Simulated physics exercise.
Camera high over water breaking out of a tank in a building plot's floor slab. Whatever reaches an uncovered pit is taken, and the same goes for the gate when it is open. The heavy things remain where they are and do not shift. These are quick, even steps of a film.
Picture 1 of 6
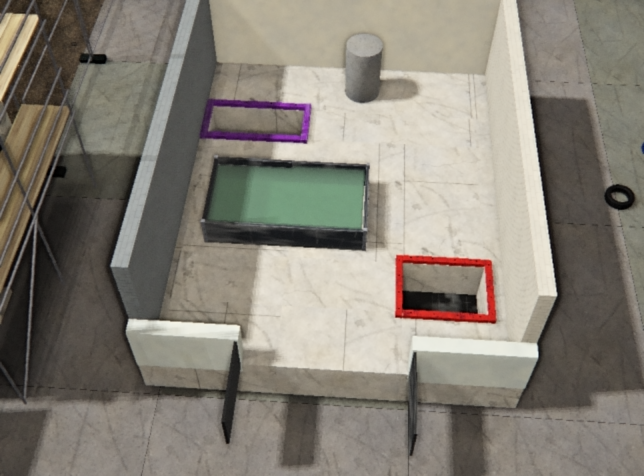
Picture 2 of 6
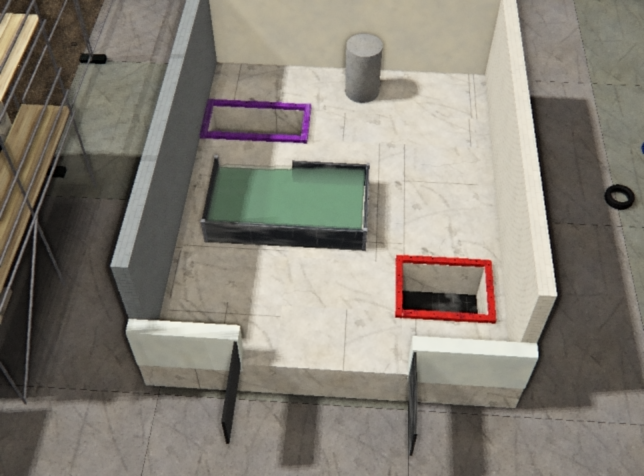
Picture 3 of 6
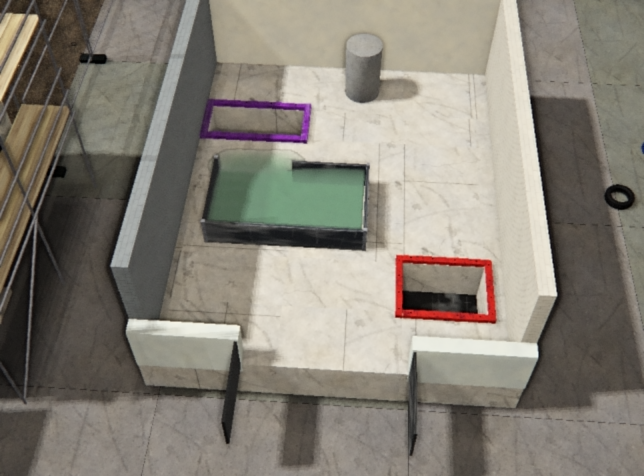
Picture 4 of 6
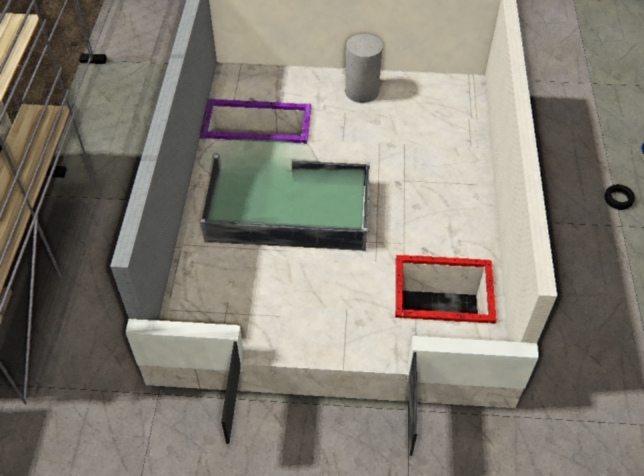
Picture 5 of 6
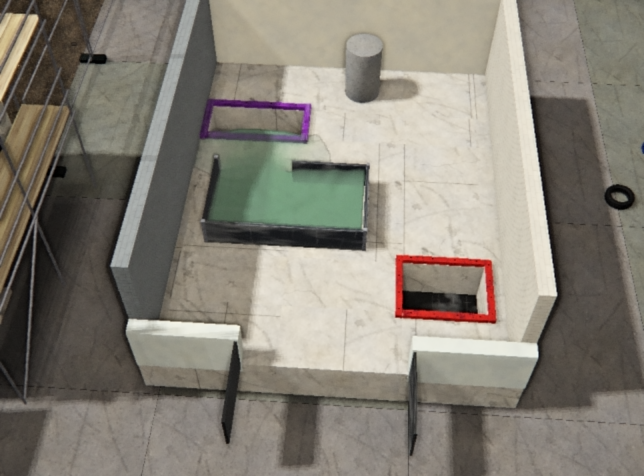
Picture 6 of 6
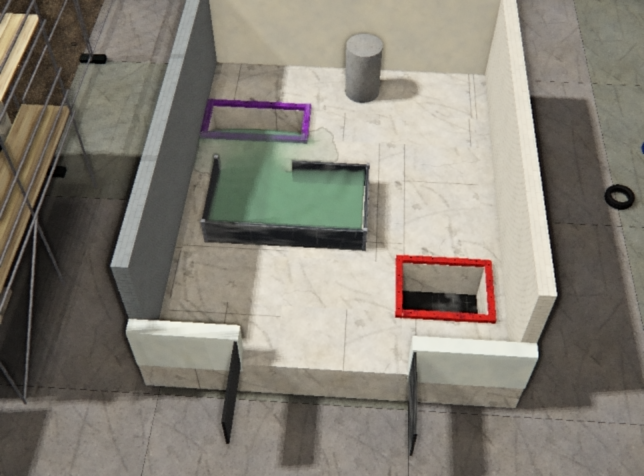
On a building plot's pale, marble-like floor slab, seen from high above by a still camera, low walls enclose the back and sides. A dark-rimmed tank of green water sits left of centre, with a purple rectangular frame behind it, a grey cylinder at the back, and a red-framed opening at front right. The tank's far side opens in a gap, and a thin, clear sheet of water pours out and spreads backward towards the purple frame.
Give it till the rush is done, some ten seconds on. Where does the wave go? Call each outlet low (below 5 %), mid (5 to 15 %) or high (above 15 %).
Outlets - gate: Low; purple pit: High; red pit: Low.
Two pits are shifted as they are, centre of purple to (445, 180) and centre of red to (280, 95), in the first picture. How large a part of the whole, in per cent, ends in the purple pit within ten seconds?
Result - purple pit: 0 %.
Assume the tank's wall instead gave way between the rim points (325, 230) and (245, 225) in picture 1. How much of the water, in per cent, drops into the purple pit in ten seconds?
The purple pit gets 0 per cent.
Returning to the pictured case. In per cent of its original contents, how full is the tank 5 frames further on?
Around 70 in a hundred, give or take.
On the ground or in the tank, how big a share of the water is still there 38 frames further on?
62 %.
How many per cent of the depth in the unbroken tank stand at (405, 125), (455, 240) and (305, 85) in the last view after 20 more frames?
About 2 per cent, then 0 per cent, then 0 per cent.
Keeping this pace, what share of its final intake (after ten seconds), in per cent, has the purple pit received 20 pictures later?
Share at that point: Close to 85 in a hundred.
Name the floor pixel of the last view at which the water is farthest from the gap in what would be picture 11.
Roughly (368, 125).
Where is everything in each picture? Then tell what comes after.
In the first picture, still water in the water tank at (288, 196).
In the second picture, the front is at a hidden place, out from the gap on the water tank's far side.
In the third picture, water pours out on the water tank's far side and has run to a hidden place.
In the fourth picture, the front is at (222, 142), out from the gap on the water tank's far side.
In the fifth picture, water pours out on the water tank's far side and has run to (200, 140).
In the sixth picture, the front is at (318, 135), out from the gap on the water tank's far side.
A moment on, water covers 10 % of the floor; the gate 0 %, the purple pit 10 %, the red pit 0 %.
Next, water covers 20 % of the floor; the gate 0 %, the purple pit 21 %, the red pit 0 %.
Then, water covers 25 % of the floor; the gate 0 %, the purple pit 31 %, the red pit 0 %.
Later, water covers 45 % of the floor; the gate 0 %, the purple pit 37 %, the red pit 0 %.
In the end, water covers 70 % of the floor; the gate 2 %, the purple pit 38 %, the red pit 0 %.
